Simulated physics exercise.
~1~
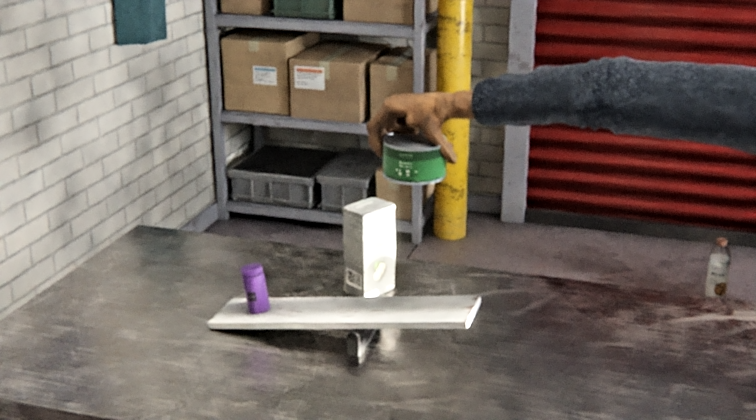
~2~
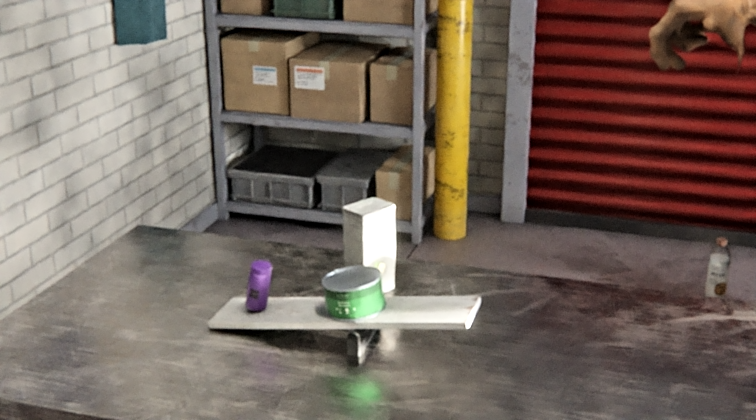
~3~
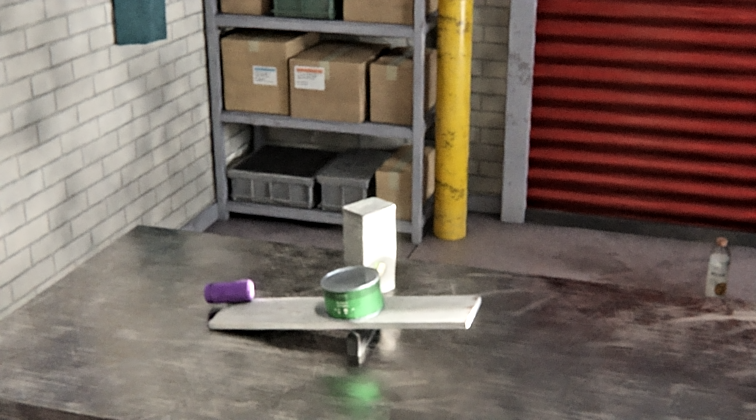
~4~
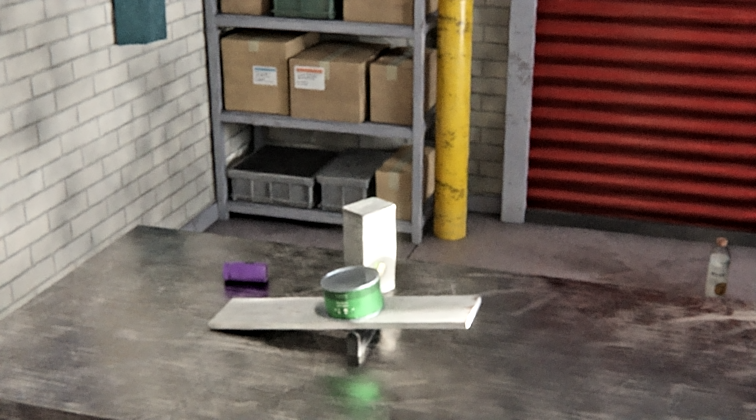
A hand in a dark grey sleeve reaches in from the right, holding a green tub above a white plank on a dark table in a storage room, seen from slightly above. A purple shaker leans near the plank's left end, and a pale grey carton stands by the middle, with shelves and a red shutter behind. The hand releases the tub, which drops to the middle of the plank, and withdraws. The shaker topples onto its side at the left, then shifts back and lies behind the plank. The tub, plank and carton remain still.
